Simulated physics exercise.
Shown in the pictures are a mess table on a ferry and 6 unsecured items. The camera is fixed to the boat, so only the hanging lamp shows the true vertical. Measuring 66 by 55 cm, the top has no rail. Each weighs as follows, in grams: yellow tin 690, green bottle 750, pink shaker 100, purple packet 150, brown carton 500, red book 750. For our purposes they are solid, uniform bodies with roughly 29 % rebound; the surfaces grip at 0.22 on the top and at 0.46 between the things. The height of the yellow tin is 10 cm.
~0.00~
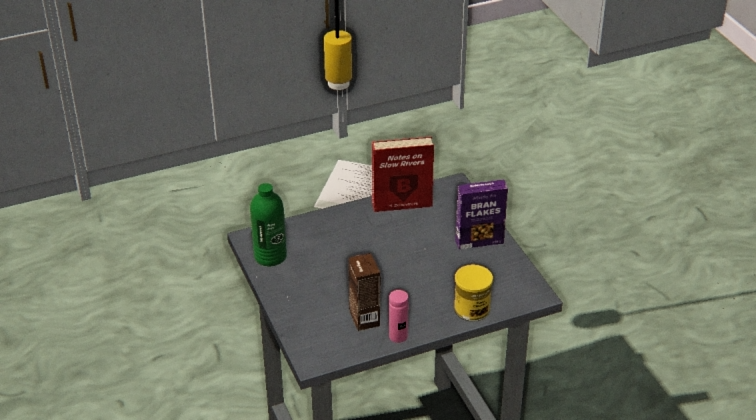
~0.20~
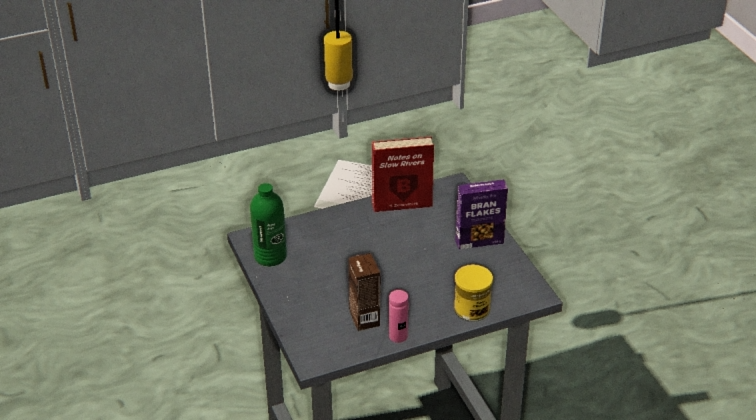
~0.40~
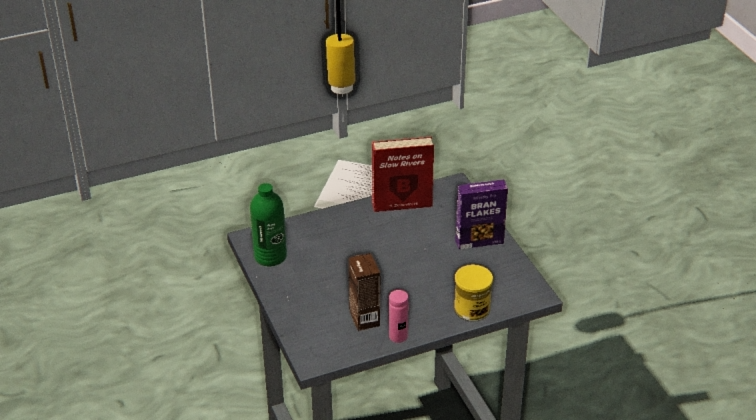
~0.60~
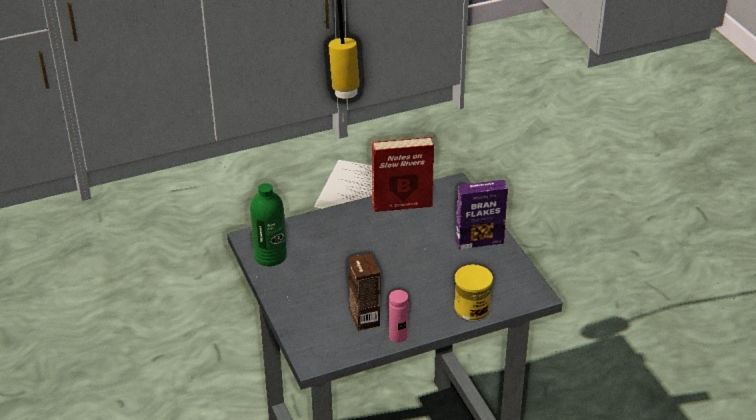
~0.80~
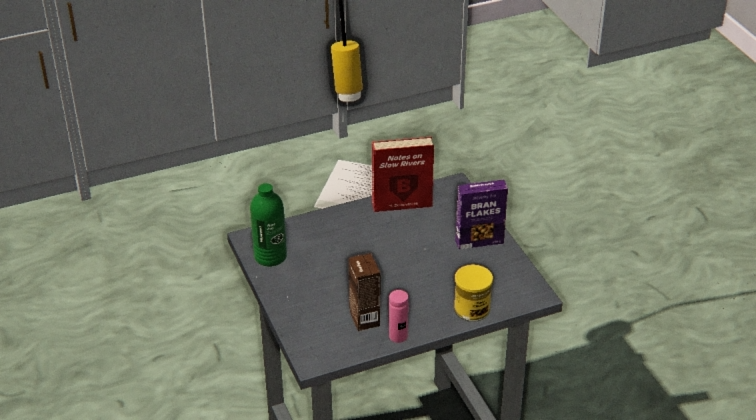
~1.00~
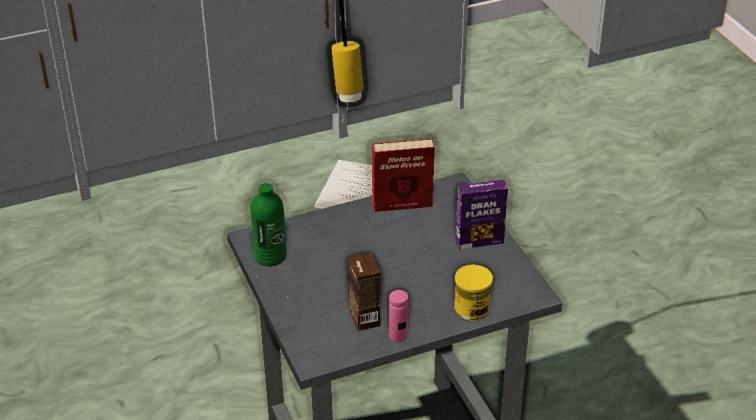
A hanging yellow lamp swings slightly to the right above a table holding six still items.
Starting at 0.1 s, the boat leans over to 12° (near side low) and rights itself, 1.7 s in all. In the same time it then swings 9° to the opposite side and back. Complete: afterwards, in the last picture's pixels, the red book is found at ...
... about (415, 243).
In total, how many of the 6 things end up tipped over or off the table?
That comes to 1.
By 1.40 s, floor tilted 5°, near side down; red book on its side near (410, 228).
By 1.60 s, floor tilted 2°, near side down; red book on its side near (415, 243).
When it is over (4.0 s), lying over on the table, red book; the other 5 within 5 cm of the start. End places, in pixels of the last picture, red book near (415, 243).
